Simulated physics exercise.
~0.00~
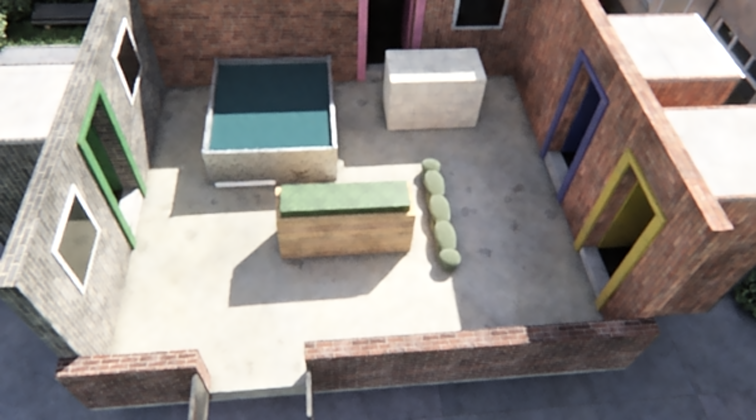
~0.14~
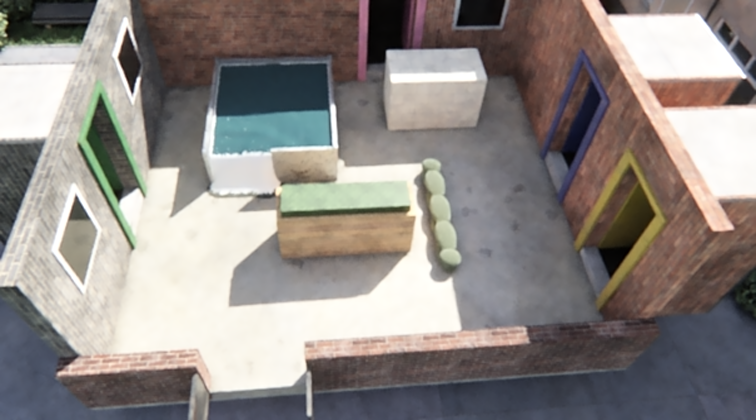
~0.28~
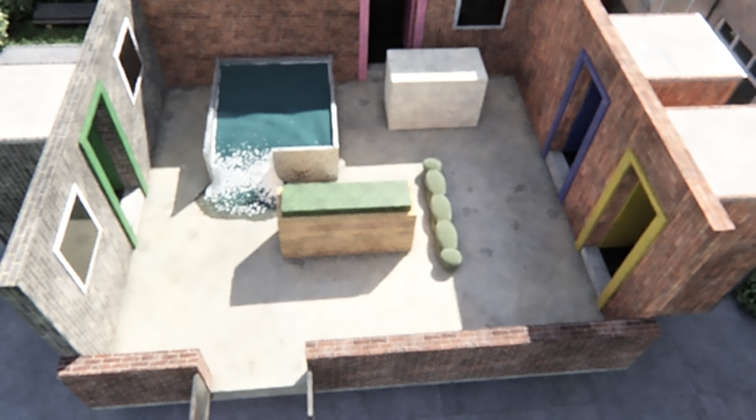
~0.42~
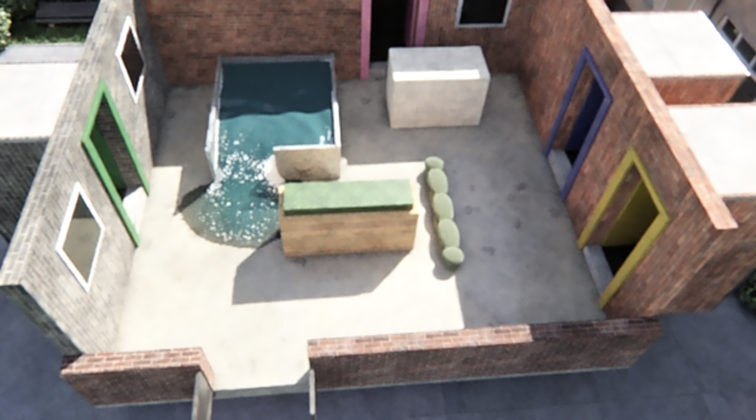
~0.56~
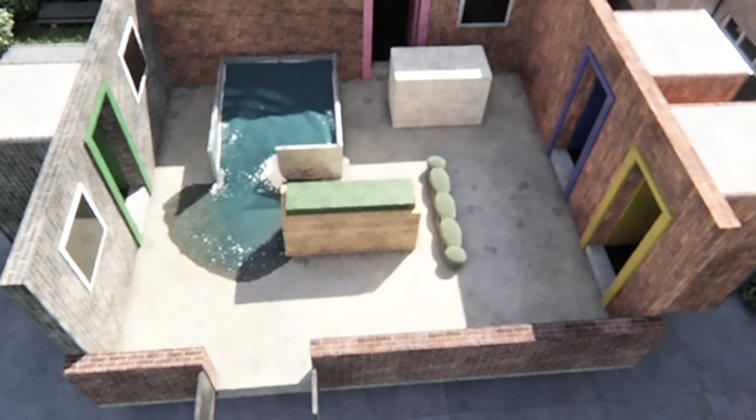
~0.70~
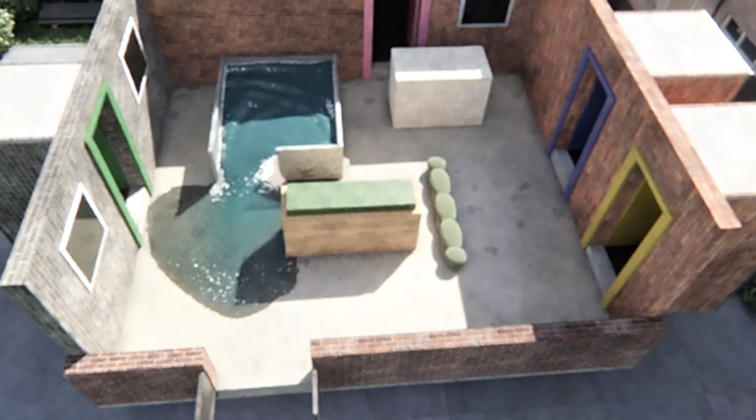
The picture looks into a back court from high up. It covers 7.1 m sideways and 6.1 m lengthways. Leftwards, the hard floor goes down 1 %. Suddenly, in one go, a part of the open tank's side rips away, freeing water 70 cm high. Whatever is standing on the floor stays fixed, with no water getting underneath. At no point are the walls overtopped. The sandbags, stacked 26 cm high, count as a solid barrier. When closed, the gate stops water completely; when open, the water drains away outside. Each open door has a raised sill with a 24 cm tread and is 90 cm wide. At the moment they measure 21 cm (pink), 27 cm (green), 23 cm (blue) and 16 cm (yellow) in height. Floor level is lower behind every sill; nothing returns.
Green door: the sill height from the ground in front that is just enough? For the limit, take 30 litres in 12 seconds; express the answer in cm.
10 cm.
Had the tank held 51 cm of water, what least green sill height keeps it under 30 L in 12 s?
Required height: Approx. 7.0 cm.
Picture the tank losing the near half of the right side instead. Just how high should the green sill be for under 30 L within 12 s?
Some 8.0 cm.
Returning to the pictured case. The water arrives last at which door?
I'd say the pink one.
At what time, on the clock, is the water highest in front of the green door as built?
The level tops out near 1.4 seconds.
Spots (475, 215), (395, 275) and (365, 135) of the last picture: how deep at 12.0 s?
Around 3 cm, 3 cm and 4 cm.
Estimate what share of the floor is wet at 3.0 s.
Some 35 in a hundred.
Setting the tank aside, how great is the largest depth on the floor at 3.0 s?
About 32 cm.
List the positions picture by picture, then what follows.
The open tank at (272, 104) is whole and still, 70 cm deep; the green door at (119, 178) is dry, in the first picture.
The front is at (267, 195), 0.3 m from the gap at (243, 170); 0.3 m2 of floor is wet, 70 cm left at the back, in the second picture.
Water pours out at (245, 172) and has run 0.8 m, to (259, 218); about 11 cm deep outside, 70 cm at the back, in the third picture.
The front is at (245, 244), 1.4 m from the gap at (247, 172); 2.0 m2 of floor is wet, 70 cm left at the back, in the fourth picture.
The front is at (237, 277), 2.0 m from the gap at (249, 171); 3.4 m2 of floor is wet, 71 cm left at the back, in the fifth picture.
The gap is at (249, 172), the front 2.6 m out at (231, 312); the back of the open tank holds 67 cm; the green door at (126, 177), 1.8 m from the gap, is still 0.3 m from the nearest water, in the sixth picture.
After 1.4 s water covers 30 % of the floor, deepest (38 cm) near (248, 190); 13 cm at the green door, 0 litres in over its 27 cm sill.
After 3.0 s water covers 35 % of the floor, deepest (32 cm) near (128, 308); 9 cm at the green door, 0 litres in over its 27 cm sill.
After 12.0 s water covers 95 % of the floor, deepest (10 cm) near (168, 163); 7 cm at the green door, 0 litres in over its 27 cm sill.
At the green door as built, the water arrived by 0.8 s and peaked near 13 cm at 1.4 s.
Run again over the same 12 s with other heights there, 51 litres in over 8.5 cm, 15 litres over 11.5 cm. The limit of 30 litres is kept from about 10 cm up.
